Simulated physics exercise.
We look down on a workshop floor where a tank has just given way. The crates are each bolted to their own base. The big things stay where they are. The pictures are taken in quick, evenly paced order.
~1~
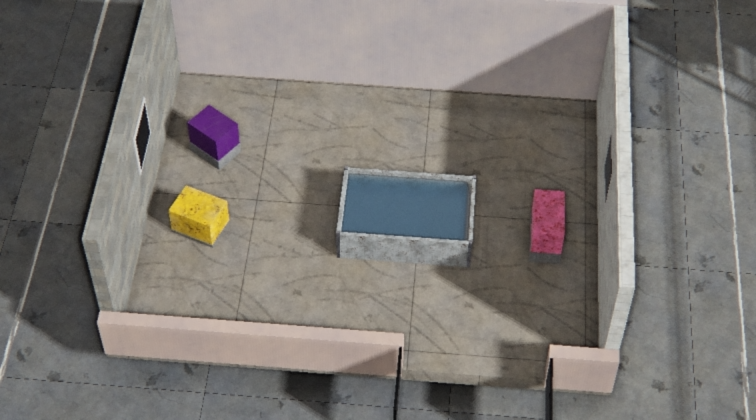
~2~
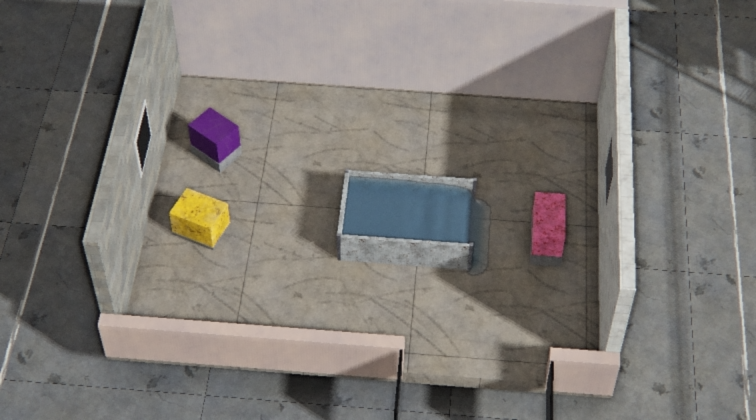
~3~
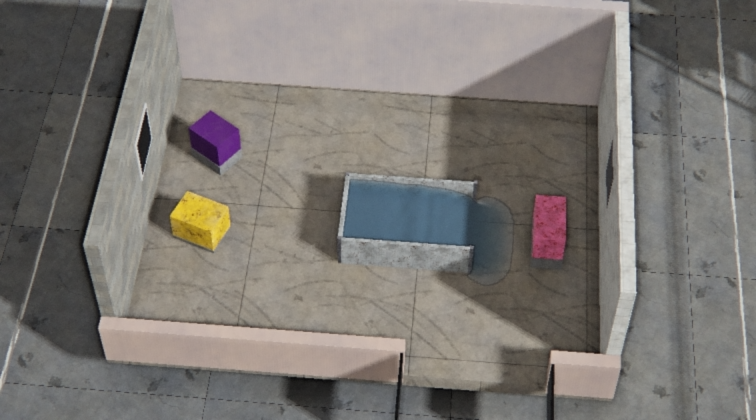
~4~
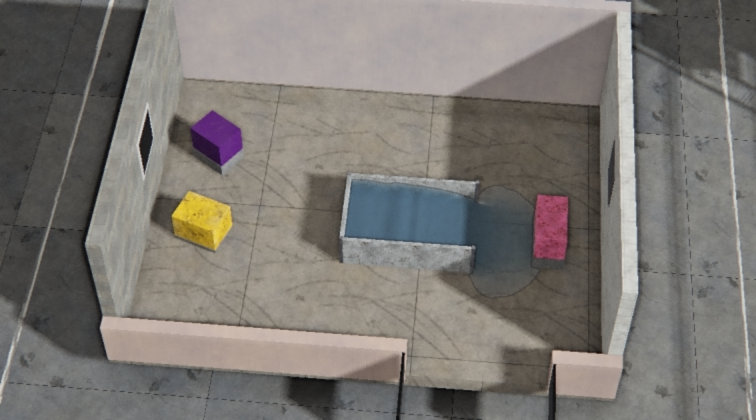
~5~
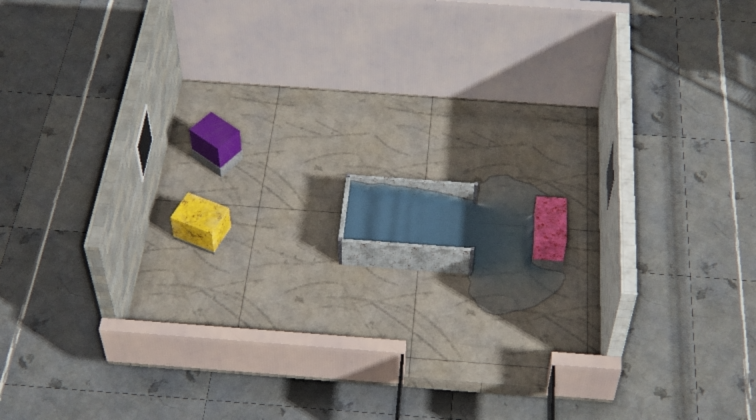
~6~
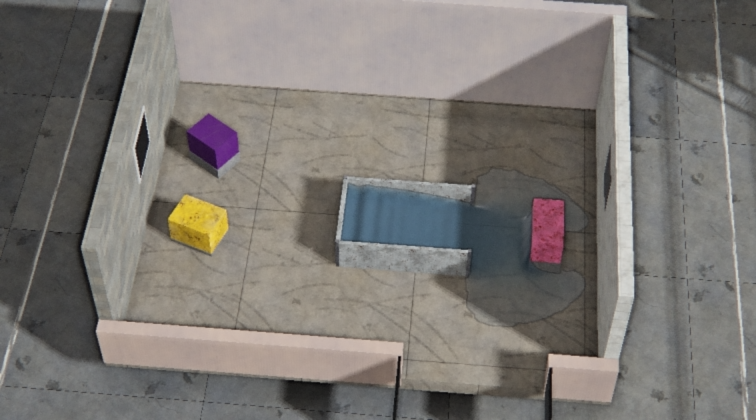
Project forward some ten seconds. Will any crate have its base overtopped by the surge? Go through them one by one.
In the end the yellow crate will not be reached. The pink crate will be reached. The purple crate will not be reached.
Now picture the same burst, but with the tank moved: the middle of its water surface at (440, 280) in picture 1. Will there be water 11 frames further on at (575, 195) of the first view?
By that frame the spot is drenched.
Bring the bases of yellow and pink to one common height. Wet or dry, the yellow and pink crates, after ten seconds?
The yellow crate is not reached and the pink crate is reached.
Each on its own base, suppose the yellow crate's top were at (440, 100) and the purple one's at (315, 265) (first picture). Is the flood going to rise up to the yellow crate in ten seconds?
Yellow crate: Reached.
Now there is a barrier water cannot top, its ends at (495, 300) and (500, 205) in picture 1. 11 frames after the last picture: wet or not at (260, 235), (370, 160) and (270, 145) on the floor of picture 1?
One by one: Spared, spared, spared.
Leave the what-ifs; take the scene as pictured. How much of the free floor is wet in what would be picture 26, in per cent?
Around 35 percent.
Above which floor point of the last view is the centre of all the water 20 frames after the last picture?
That comes out near (507, 227).
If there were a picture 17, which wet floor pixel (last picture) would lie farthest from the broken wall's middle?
Best guess: Near (594, 112).
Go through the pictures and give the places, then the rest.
The first frame shows still water in the tank at (407, 208).
In the second frame, water pours out at (470, 229) and has run to (471, 272).
In the third frame, water pours out at (470, 233) and has run to (492, 280).
In the fourth frame, the front is at (514, 289), out from the gap at (472, 234).
In the fifth frame, water pours out at (471, 235) and has run to a hidden place.
In the sixth frame, the front is at (582, 218), out from the gap at (468, 237).
A moment on, water covers 15 % of the floor; the yellow crate not reached, the pink crate water round its plinth, the purple crate not reached.
Next, water covers 25 % of the floor; the yellow crate not reached, the pink crate water round its plinth, the purple crate not reached.
Then, water covers 35 % of the floor; the yellow crate not reached, the pink crate water round its plinth, the purple crate not reached.
Later, water covers 55 % of the floor; the yellow crate not reached, the pink crate water round its plinth, the purple crate not reached.
In the end, water covers 75 % of the floor; the yellow crate stayed above the water, the pink crate was topped, the purple crate stayed above the water.
